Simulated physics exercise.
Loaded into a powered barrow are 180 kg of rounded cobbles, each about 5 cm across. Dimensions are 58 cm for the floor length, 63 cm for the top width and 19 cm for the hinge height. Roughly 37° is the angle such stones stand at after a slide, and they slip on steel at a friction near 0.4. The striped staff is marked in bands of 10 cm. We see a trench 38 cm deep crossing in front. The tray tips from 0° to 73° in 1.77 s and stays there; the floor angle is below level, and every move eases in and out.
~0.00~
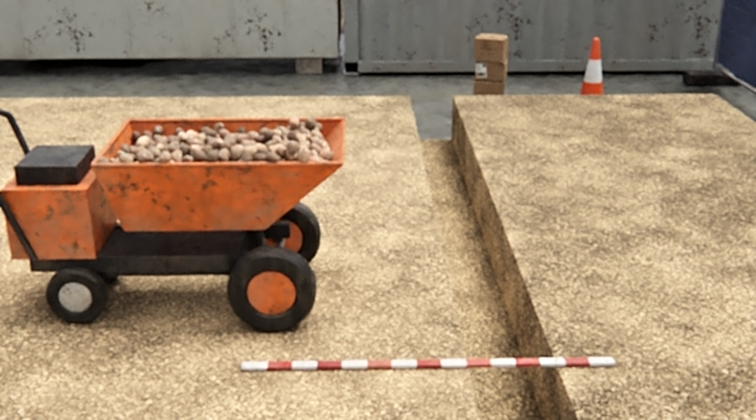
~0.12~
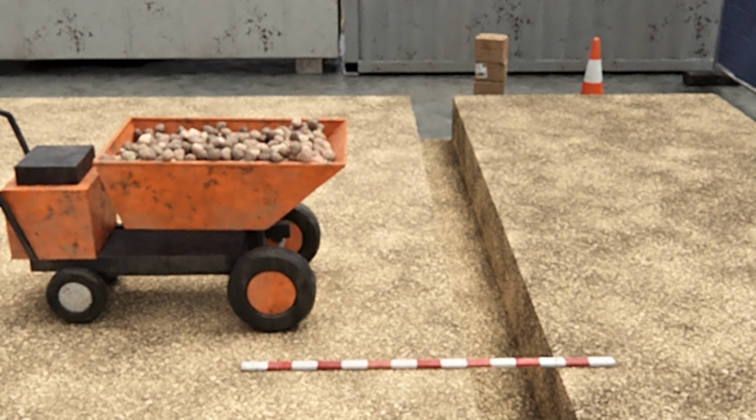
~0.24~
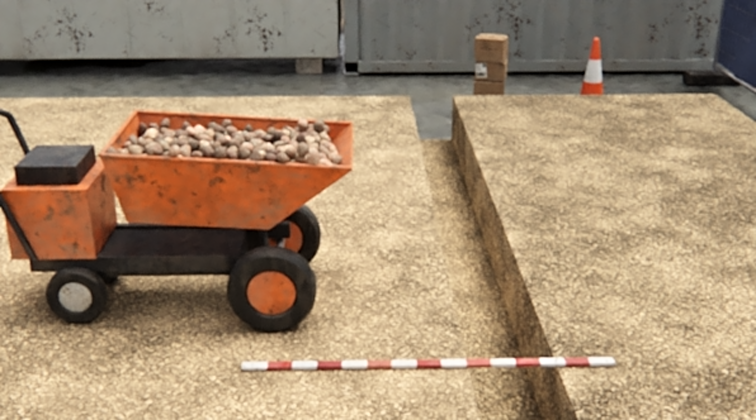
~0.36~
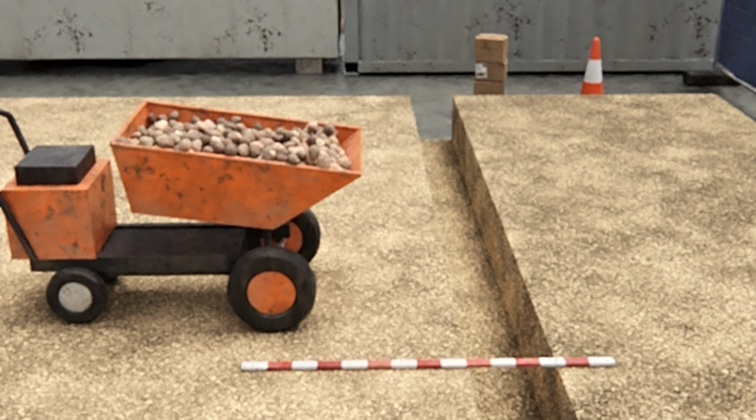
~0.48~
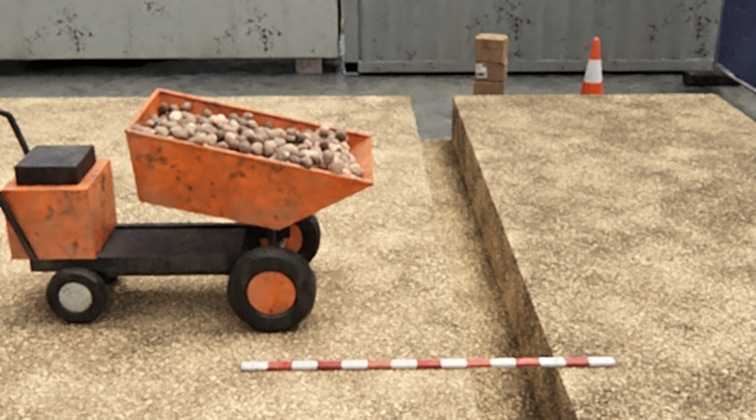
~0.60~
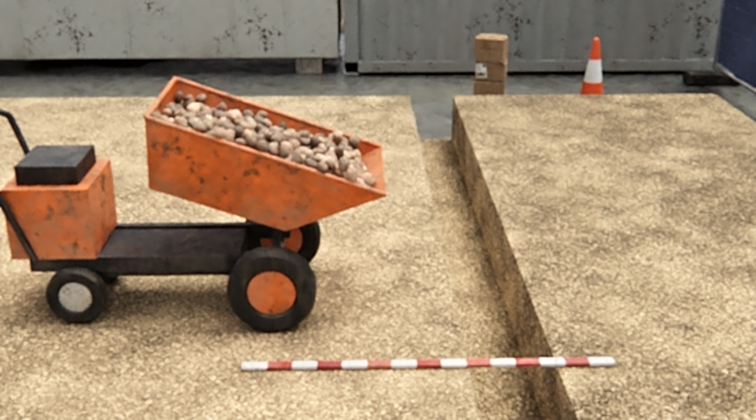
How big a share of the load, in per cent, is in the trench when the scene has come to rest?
A share of about 71 percent.
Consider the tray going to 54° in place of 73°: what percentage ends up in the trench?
Roughly 70% would end there.
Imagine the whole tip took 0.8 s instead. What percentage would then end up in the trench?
75 per cent.
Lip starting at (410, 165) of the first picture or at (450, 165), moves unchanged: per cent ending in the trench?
From the first place around 80 per cent, from the other around 30.
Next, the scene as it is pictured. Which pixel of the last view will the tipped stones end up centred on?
Somewhere around (486, 350) in the last picture.
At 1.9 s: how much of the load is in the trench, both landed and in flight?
Some 50 per cent of the load by that point.
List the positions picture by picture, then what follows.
The tray is at 0°, its lip at (343, 164); the top of the load is at (286, 131), in the first frame.
Lip at (345, 165), floor tilted 1°, highest stones at (274, 132); the stones move at 0.1 m/s on average, in the second frame.
The tray is at 4°, its lip at (352, 169); the top of the load is at (221, 133); the stones move at 0.3 m/s on average, in the third frame.
The tray is at 8°, its lip at (362, 175); the top of the load is at (189, 128); the stones move at 0.4 m/s on average, in the fourth frame.
Lip at (373, 184), floor tilted 13°, highest stones at (186, 118); the stones move at 0.5 m/s on average, in the fifth frame.
The tray is at 19°, its lip at (386, 195); the top of the load is at (193, 108); the stones move at 0.5 m/s on average, in the sixth frame.
After 1.3 s the floor is at 62°; 95 % in the tray, 5 % short of the trench; the foremost stones are at (456, 285).
After 1.9 s the floor is at 73°; 37 % in the tray, 12 % short of the trench, 52 % in the trench; the foremost stones are at (524, 356).
After 2.2 s the floor is at 73°; 21 % in the tray, 12 % short of the trench, 67 % in the trench; the foremost stones are at (525, 365).
After 4.2 s the floor is at 73°; 18 % in the tray, 11 % short of the trench, 71 % in the trench; the foremost stones are at (525, 360).
